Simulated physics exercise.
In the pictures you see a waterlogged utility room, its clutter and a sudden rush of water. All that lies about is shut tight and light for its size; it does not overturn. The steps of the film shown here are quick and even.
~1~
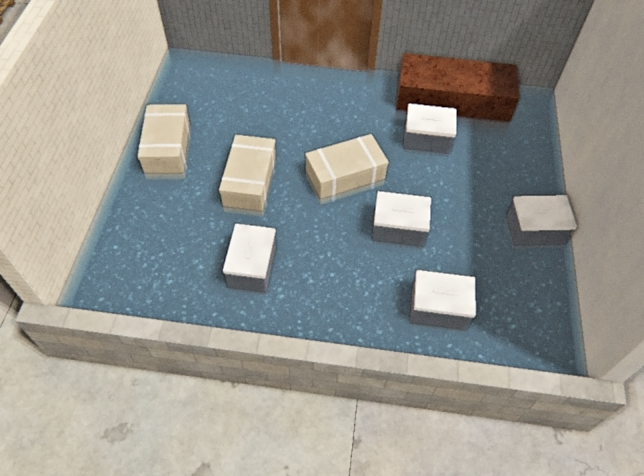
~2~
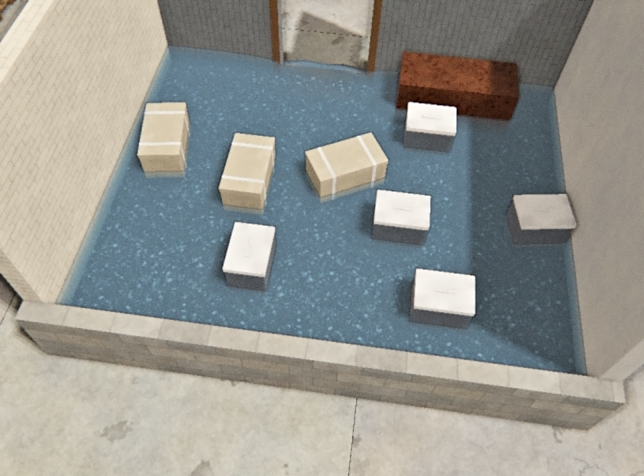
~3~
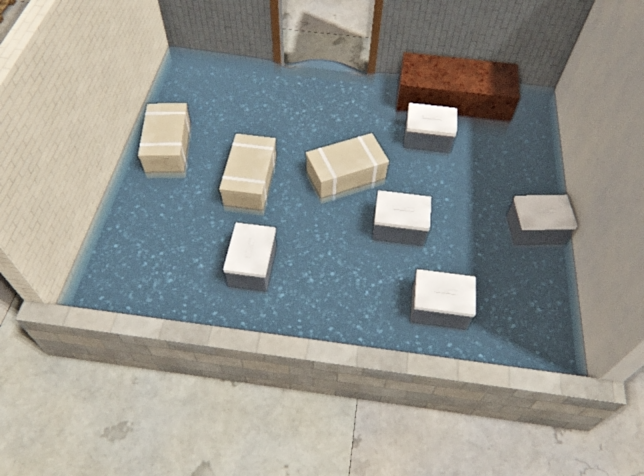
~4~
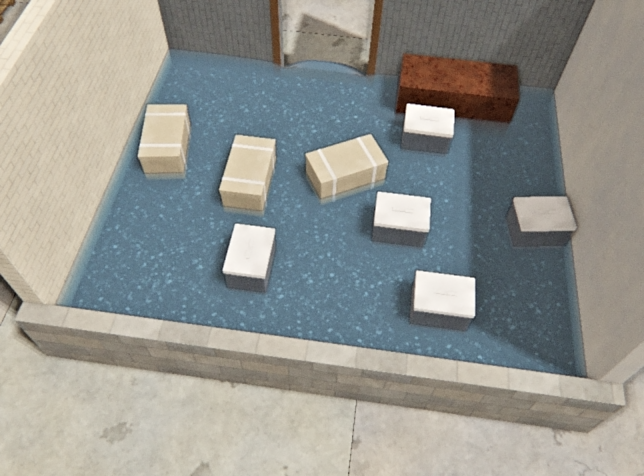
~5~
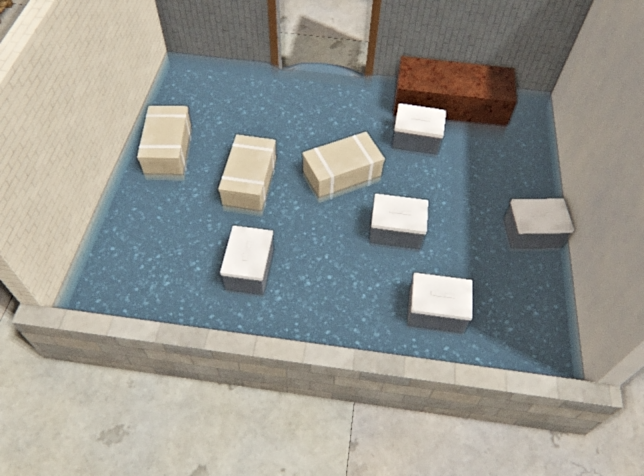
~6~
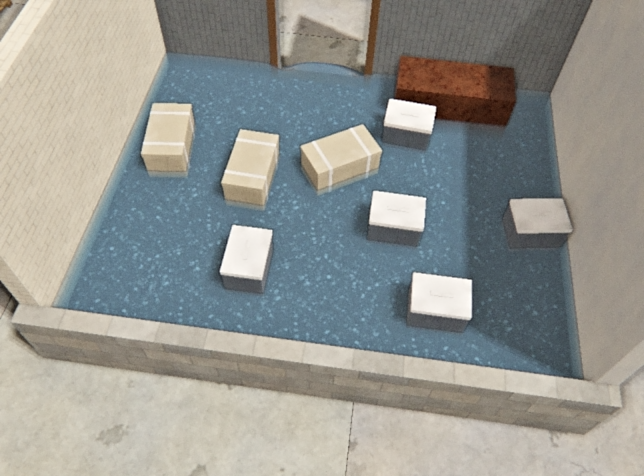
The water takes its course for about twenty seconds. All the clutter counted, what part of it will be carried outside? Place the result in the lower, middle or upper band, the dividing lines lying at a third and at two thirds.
My forecast is one third to two thirds.
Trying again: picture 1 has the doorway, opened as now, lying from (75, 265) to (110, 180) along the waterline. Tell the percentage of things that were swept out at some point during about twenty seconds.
60 per cent.
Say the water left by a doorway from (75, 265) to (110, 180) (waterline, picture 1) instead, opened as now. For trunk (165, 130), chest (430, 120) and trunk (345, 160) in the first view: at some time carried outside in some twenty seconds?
In the order given: Escapes, remains, escapes.
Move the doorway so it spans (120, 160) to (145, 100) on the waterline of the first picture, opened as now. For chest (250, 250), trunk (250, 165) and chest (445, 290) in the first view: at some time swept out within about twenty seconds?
Looking at them in turn, number one is flushed away, number two is flushed away, and number three is held back.
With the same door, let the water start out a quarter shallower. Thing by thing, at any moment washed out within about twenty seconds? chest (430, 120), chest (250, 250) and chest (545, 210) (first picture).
Respectively: Exited / remained / remained.
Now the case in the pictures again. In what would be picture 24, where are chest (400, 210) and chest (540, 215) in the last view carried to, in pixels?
Roughly at (359, 146) and (526, 187).
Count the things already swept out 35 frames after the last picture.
The total is 4.
A moment on, 0 of 8 are out; 8 afloat.
Next, 3 of 8 are out; 5 afloat.
Later, 4 of 8 are out; 4 afloat.
In the end, 5 of 8 are out; 3 afloat.
